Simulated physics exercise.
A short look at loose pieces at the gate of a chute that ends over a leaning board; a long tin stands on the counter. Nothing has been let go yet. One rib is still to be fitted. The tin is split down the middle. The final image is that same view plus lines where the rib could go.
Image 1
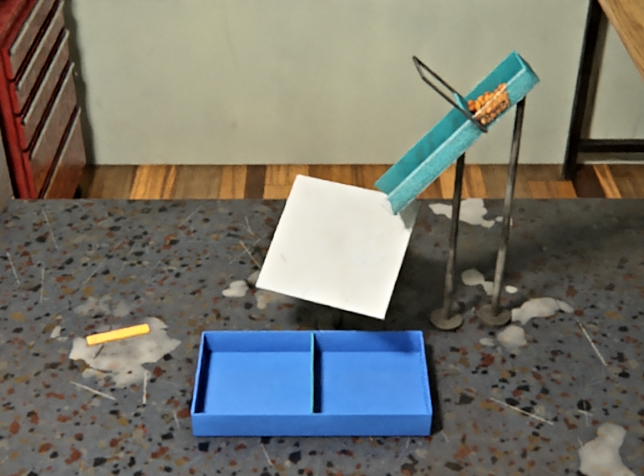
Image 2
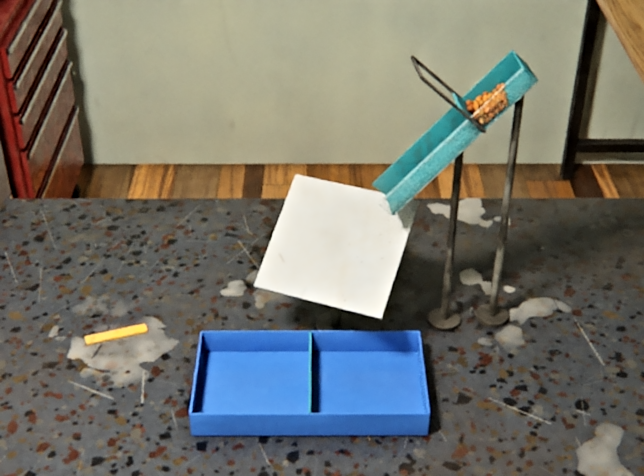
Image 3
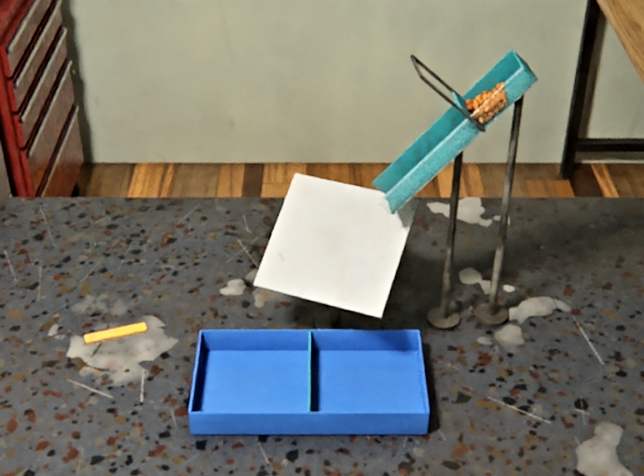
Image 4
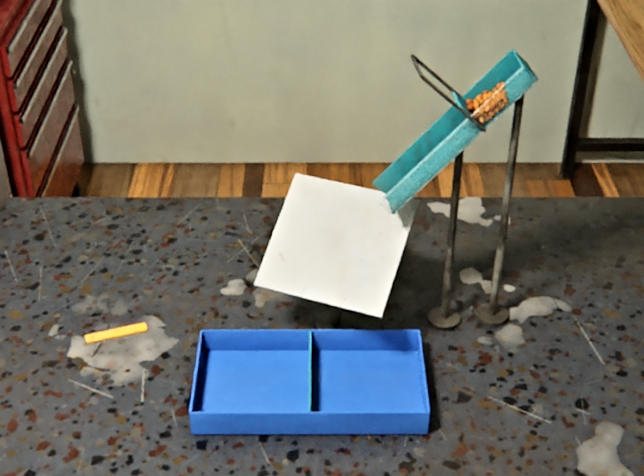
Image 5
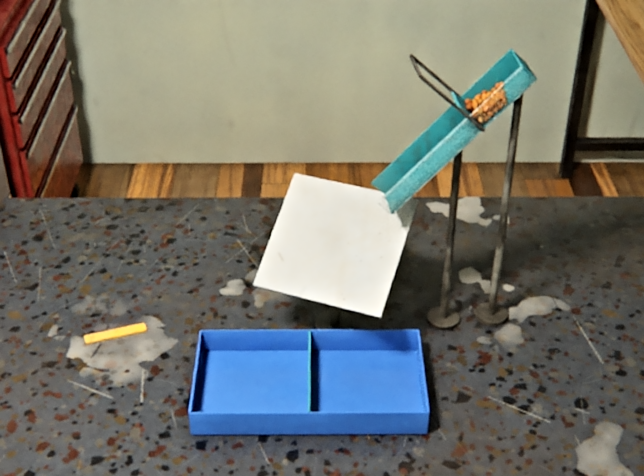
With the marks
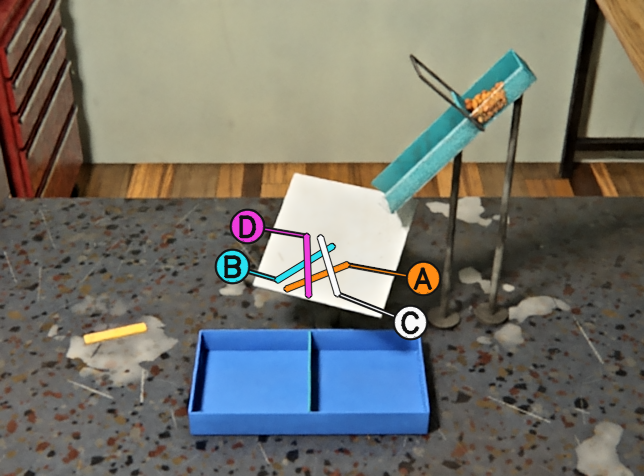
On a speckled counter, orange-brown pieces resting behind a wire gate in a teal chute above a white board and blue tin.
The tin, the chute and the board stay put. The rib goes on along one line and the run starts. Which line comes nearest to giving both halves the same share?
D works best here.
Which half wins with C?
Right.
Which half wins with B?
The left half.
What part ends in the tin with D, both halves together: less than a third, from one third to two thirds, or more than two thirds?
It is more than two thirds.
On the marked copy, line A from (346, 264) to (287, 288); line B from (332, 246) to (277, 279); line C from (320, 237) to (337, 293); line D from (306, 236) to (308, 295).
For line A, of what is caught, all but a few in the left half, a small share in the right.
For line B, of what is caught, the bulk in the left half, a small share in the right.
For line C, of what is caught, a small share in the left half, the bulk in the right.
For line D, of what is caught, close to a third in the left half, close to two thirds in the right.
